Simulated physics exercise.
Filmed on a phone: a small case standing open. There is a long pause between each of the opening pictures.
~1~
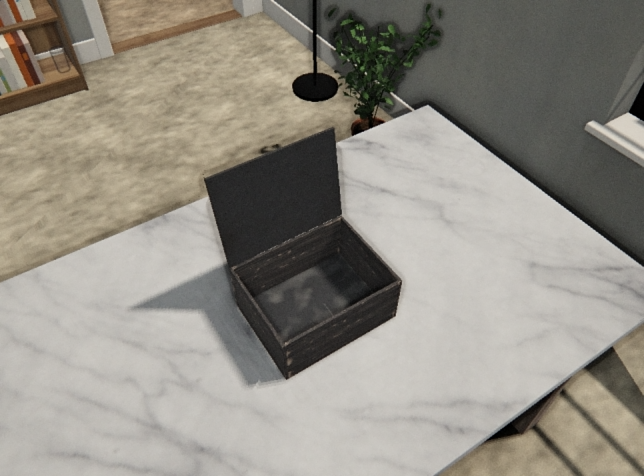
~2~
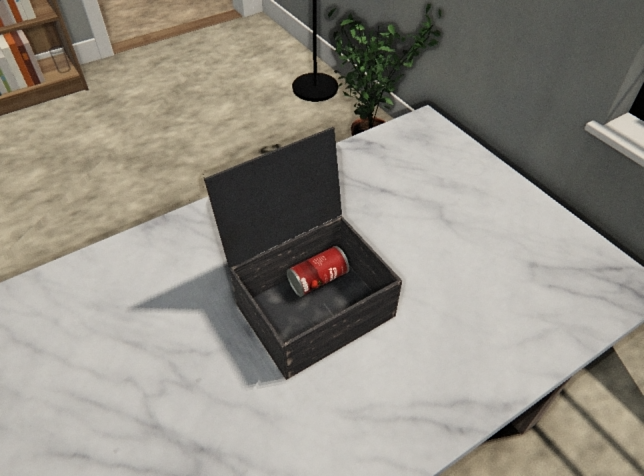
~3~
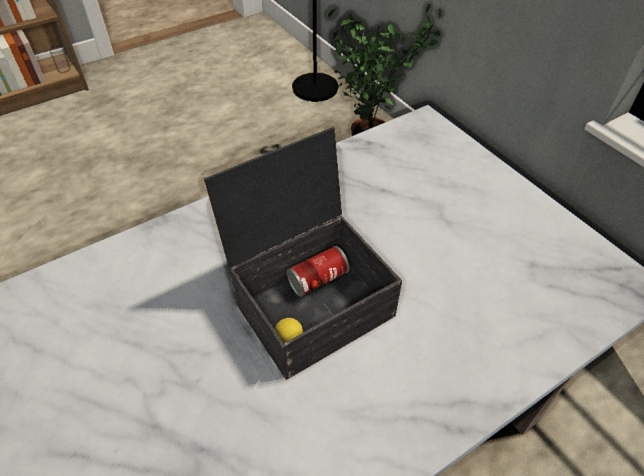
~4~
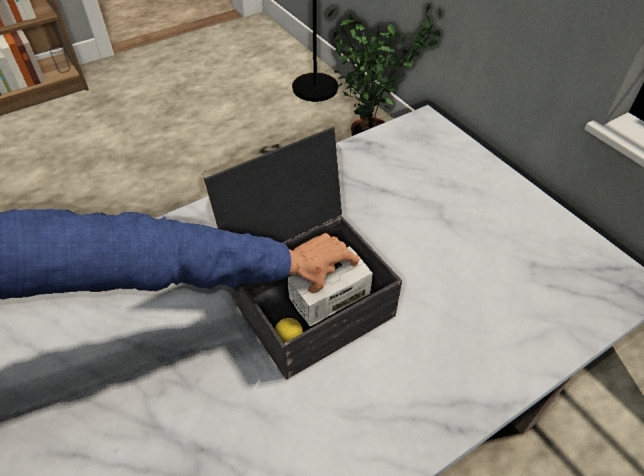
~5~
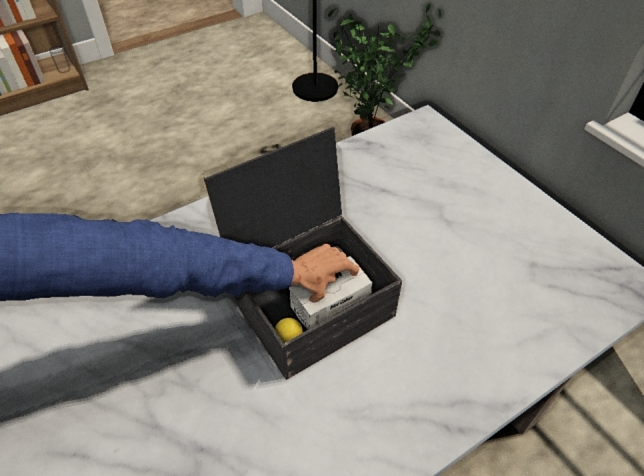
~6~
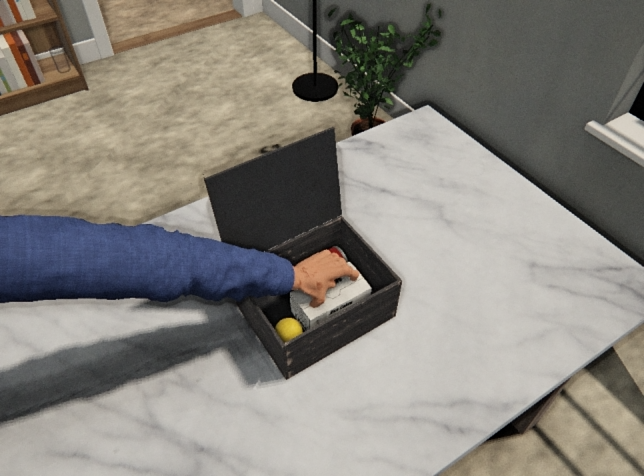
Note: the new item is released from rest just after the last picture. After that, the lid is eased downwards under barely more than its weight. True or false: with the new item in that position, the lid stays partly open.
False, the lid closes.
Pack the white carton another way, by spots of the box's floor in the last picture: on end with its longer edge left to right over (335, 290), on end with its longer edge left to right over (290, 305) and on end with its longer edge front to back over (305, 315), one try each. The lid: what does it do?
Going in order, the lid is left partly open, then is left partly open, then is left partly open.
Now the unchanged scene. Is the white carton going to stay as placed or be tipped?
Once everything settles, it keeps its original angle.
Then, 1.10 s on from there, lid starting down.
Then, 1.60 s on from there, lid 59° above the rim.
Then, 1.90 s on from there, lid 38° above the rim.
Then, 2.20 s on from there, lid 13° above the rim.
In the end, lid shut; all 3 unmoved. At the end, from the last picture's camera, white carton near (331, 300).
